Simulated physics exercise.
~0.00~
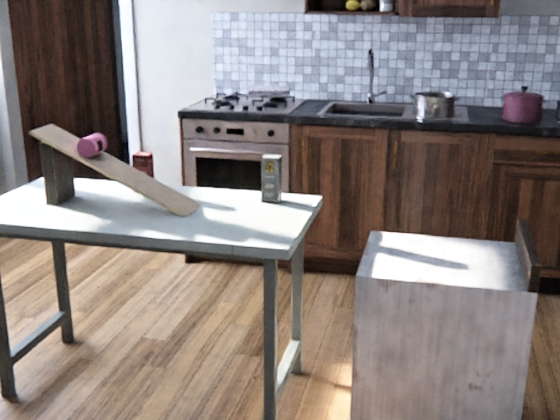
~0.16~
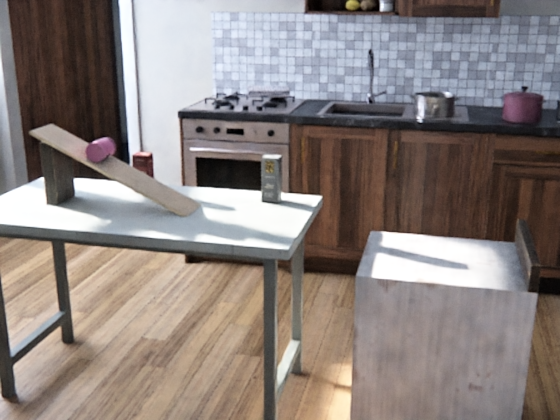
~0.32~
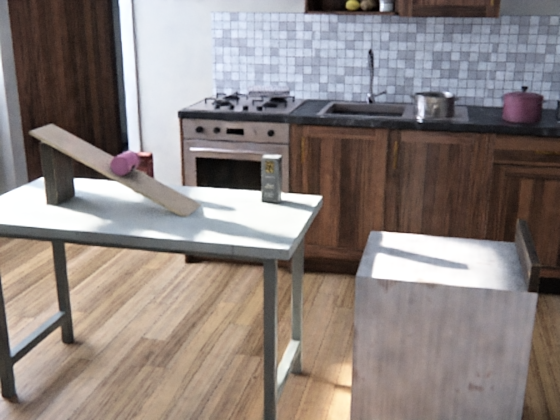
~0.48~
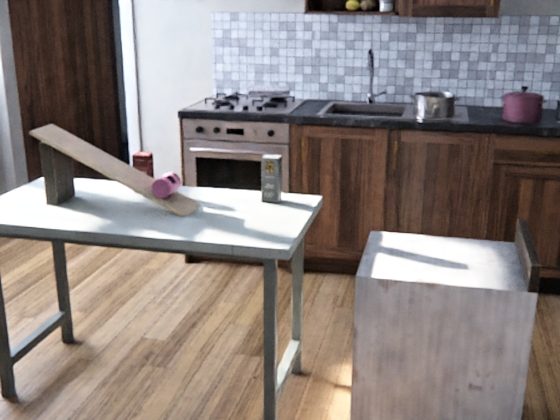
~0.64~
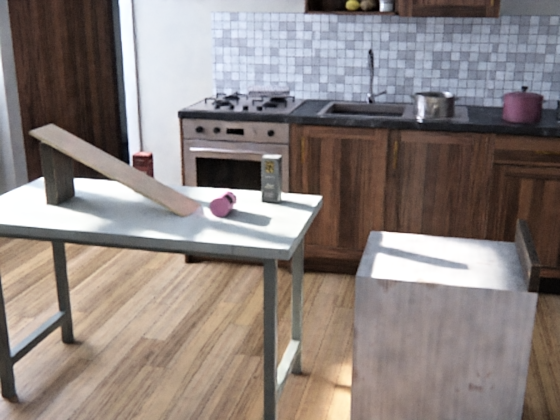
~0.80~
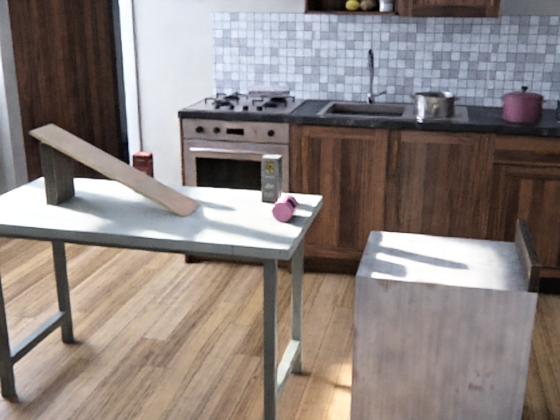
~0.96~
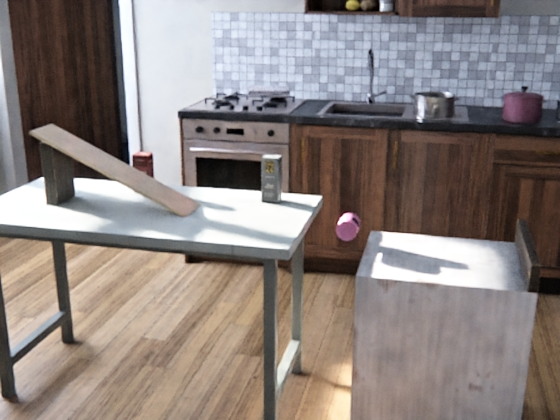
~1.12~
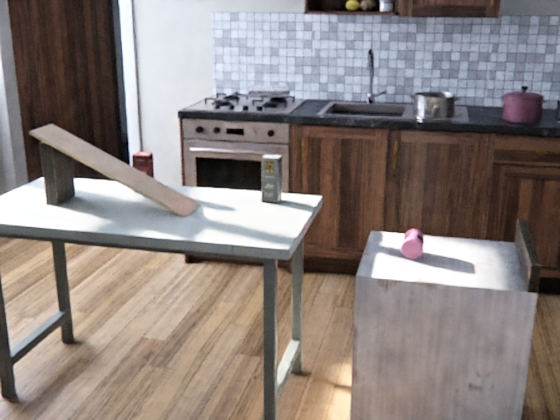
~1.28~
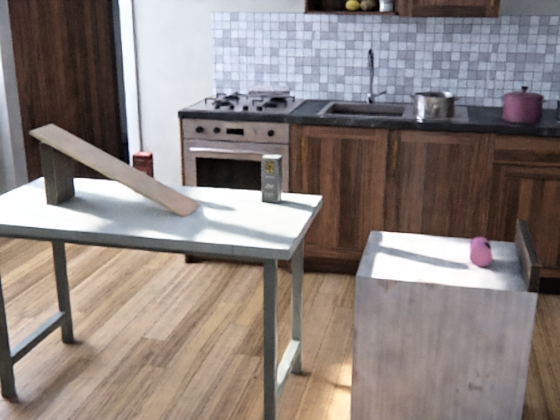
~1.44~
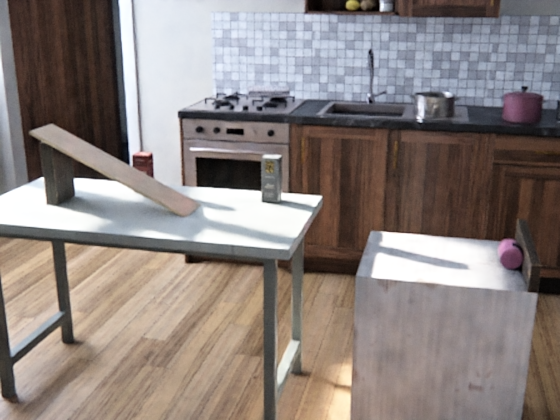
In this clip, a pink jar on its side rolls down a wooden ramp and across a pale table past a grey carton, leaves the right edge, crosses the gap onto a lower block top, and rolls right until it is against the upright batten at the far end.
